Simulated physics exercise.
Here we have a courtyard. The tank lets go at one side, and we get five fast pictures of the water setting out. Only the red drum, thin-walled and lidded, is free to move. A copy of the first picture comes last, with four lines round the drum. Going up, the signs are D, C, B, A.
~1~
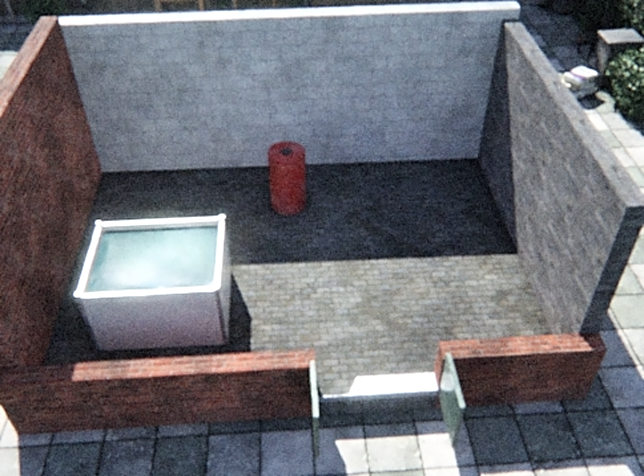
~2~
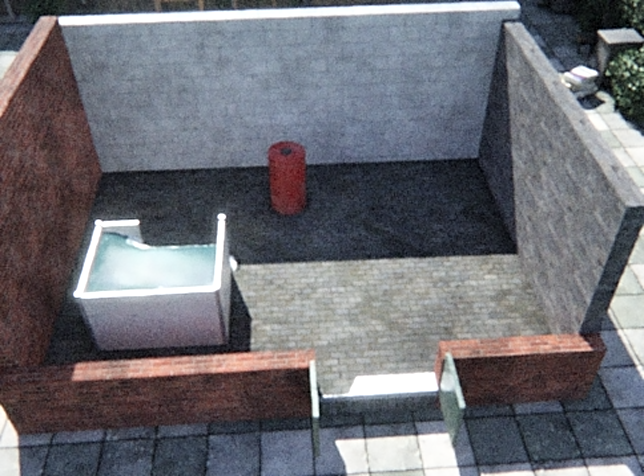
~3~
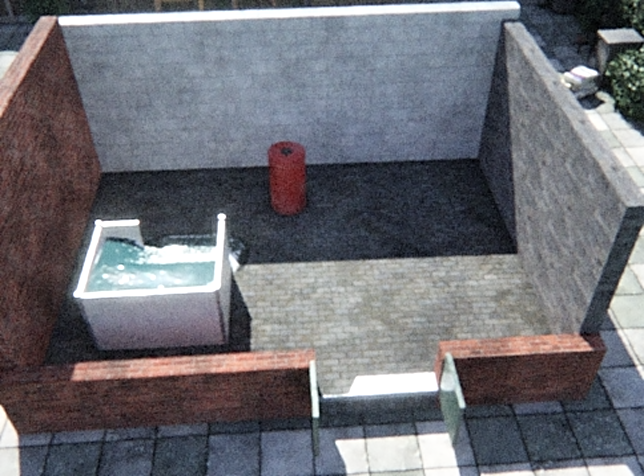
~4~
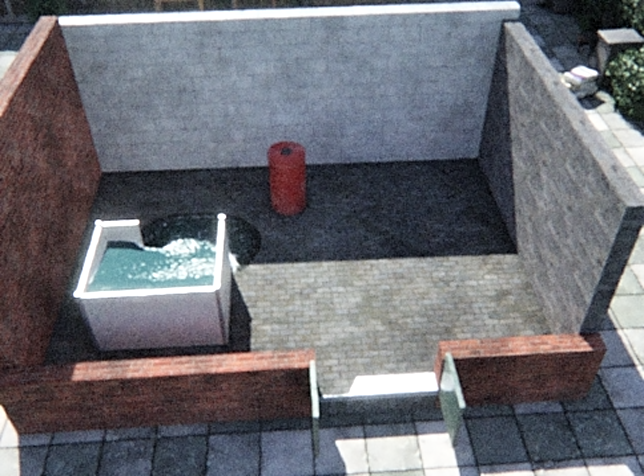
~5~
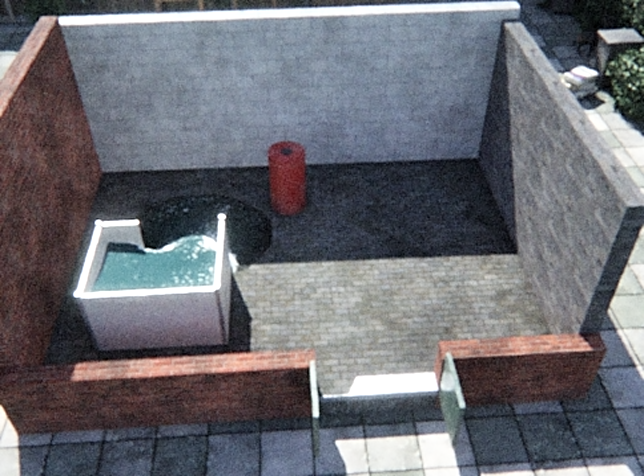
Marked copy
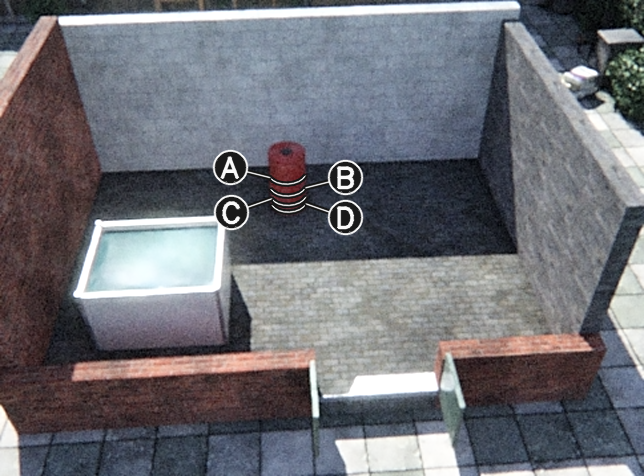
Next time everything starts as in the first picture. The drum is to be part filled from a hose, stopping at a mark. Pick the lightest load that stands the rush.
The answer is line B.
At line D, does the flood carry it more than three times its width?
Yes, clearly.
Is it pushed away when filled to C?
Yes, that goes wrong.
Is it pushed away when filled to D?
Yes, it does.
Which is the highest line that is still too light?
That would be C.
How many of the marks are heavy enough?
Two of the four.
On the marked copy, A at (287, 184); B at (288, 196); C at (289, 205); D at (289, 212); from the bottom up D, C, B, A.
Choosing A, it does not move.
Choosing B, it shifts by a finger or two and stays.
Choosing C, it is pushed about its own width away.
Choosing D, it is pushed about 6 times its own width away.
